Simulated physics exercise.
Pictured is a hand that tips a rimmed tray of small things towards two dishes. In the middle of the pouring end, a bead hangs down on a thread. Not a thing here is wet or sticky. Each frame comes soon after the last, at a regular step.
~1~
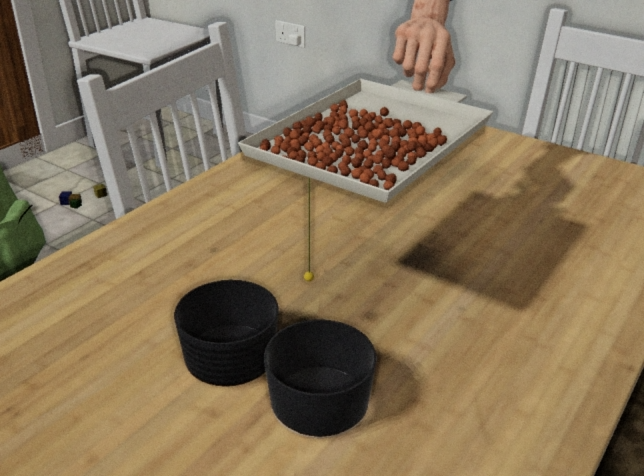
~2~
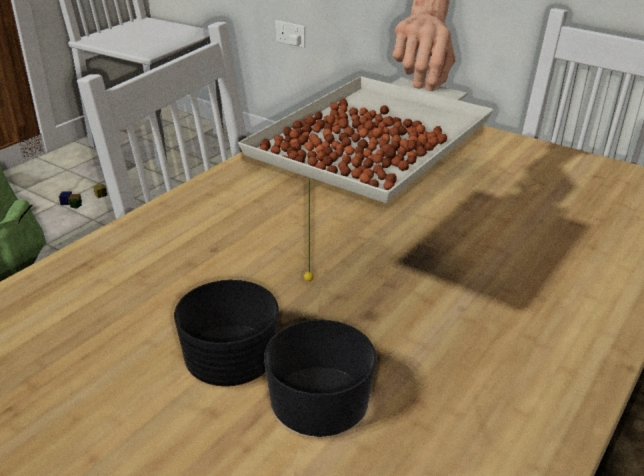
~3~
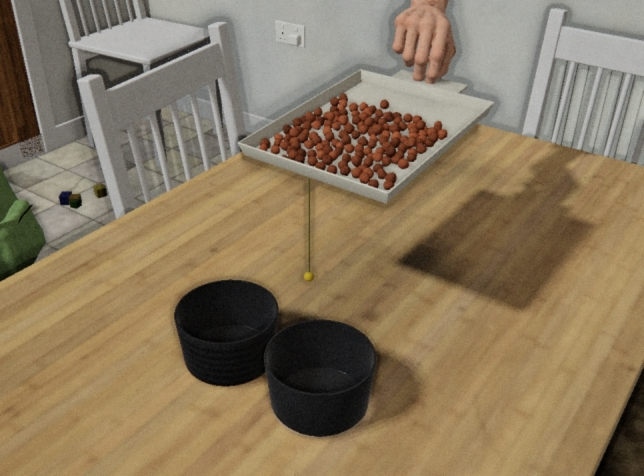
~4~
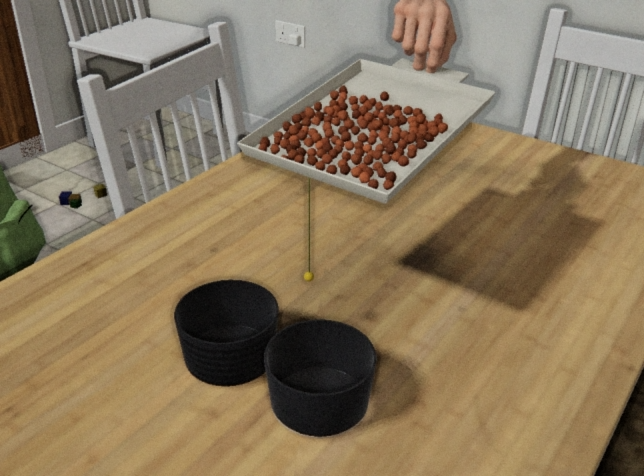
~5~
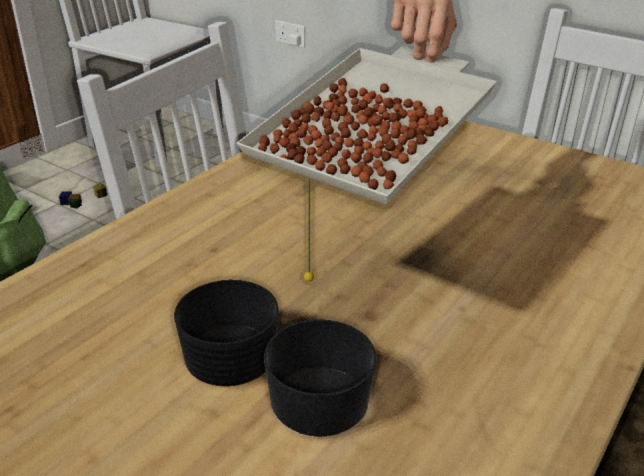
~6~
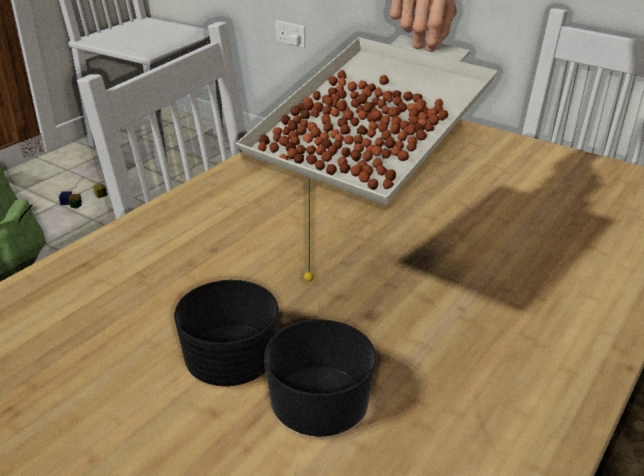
The clip shows a hand raising the far end of a pale rimmed tray of reddish-brown pellets, tilting it slightly towards two black dishes on a wooden table, while a yellow bead hangs still on a thread below the near edge.
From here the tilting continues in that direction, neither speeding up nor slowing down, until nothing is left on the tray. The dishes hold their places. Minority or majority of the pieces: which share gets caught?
Majority.
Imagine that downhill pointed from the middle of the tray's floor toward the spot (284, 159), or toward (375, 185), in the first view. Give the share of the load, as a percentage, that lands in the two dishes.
The first try yields 40 percent and the second 30 percent.
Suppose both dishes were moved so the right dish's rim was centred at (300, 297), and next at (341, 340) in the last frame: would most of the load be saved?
Taking the places in turn, it's shy of half and then past half.
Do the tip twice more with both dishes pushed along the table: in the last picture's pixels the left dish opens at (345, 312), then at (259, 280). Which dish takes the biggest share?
In turn: The left one; the right dish.
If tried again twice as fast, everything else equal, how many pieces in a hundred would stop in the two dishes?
Near 80 in a hundred.
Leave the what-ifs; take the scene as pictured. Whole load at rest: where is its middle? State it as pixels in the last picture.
(290, 377).
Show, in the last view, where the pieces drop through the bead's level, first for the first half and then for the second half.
(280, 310) for the early half, (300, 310) for the late half.
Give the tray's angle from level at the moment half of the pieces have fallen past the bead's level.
Roughly 110°.
Just after the last frame, tray tipped steeply; almost all on the tray; just a few in the air.
A moment on, tray tipped right over; almost all on the tray; just a few outside both; just a few in the air.
Further on, tray tipped past a quarter turn; roughly half in the right dish; roughly a third in the left dish; roughly a quarter outside both.
When it is over, tray tipped past a quarter turn; roughly half in the right dish; roughly a third in the left dish; roughly a quarter outside both.
